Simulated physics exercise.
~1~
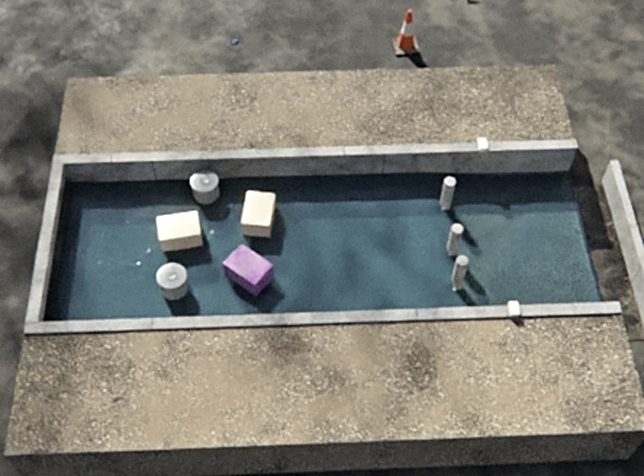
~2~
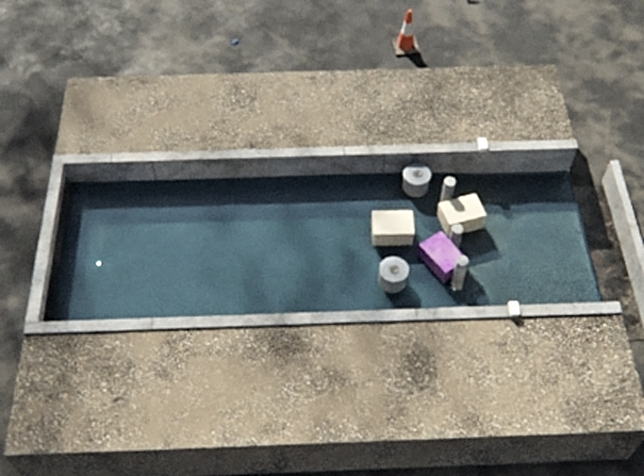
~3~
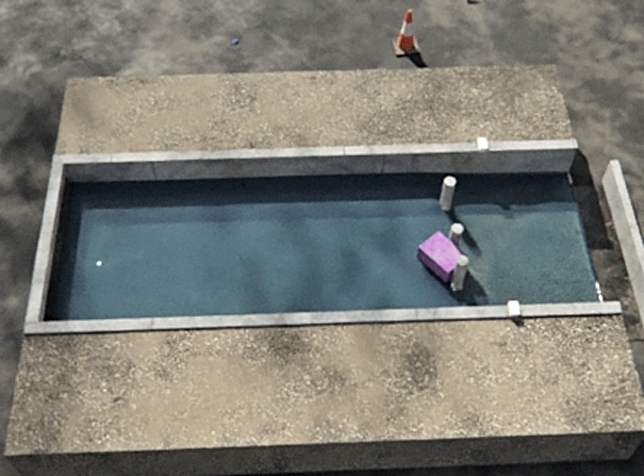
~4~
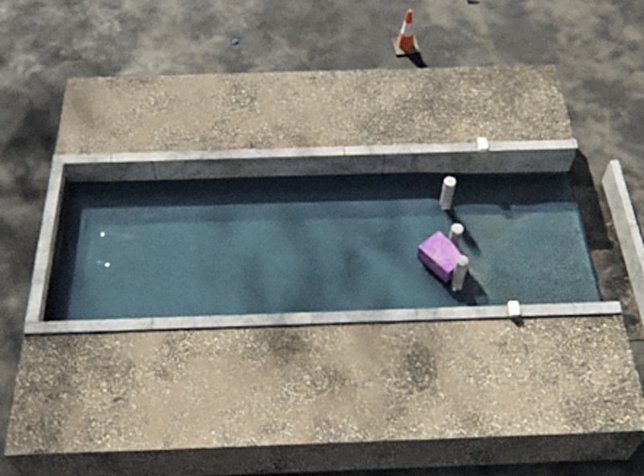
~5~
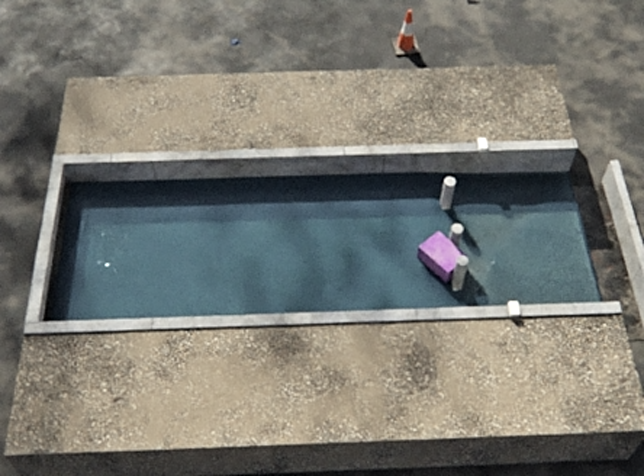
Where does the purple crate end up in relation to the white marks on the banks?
It ends up short of the white marks, held back at the two nearer posts and still floating.
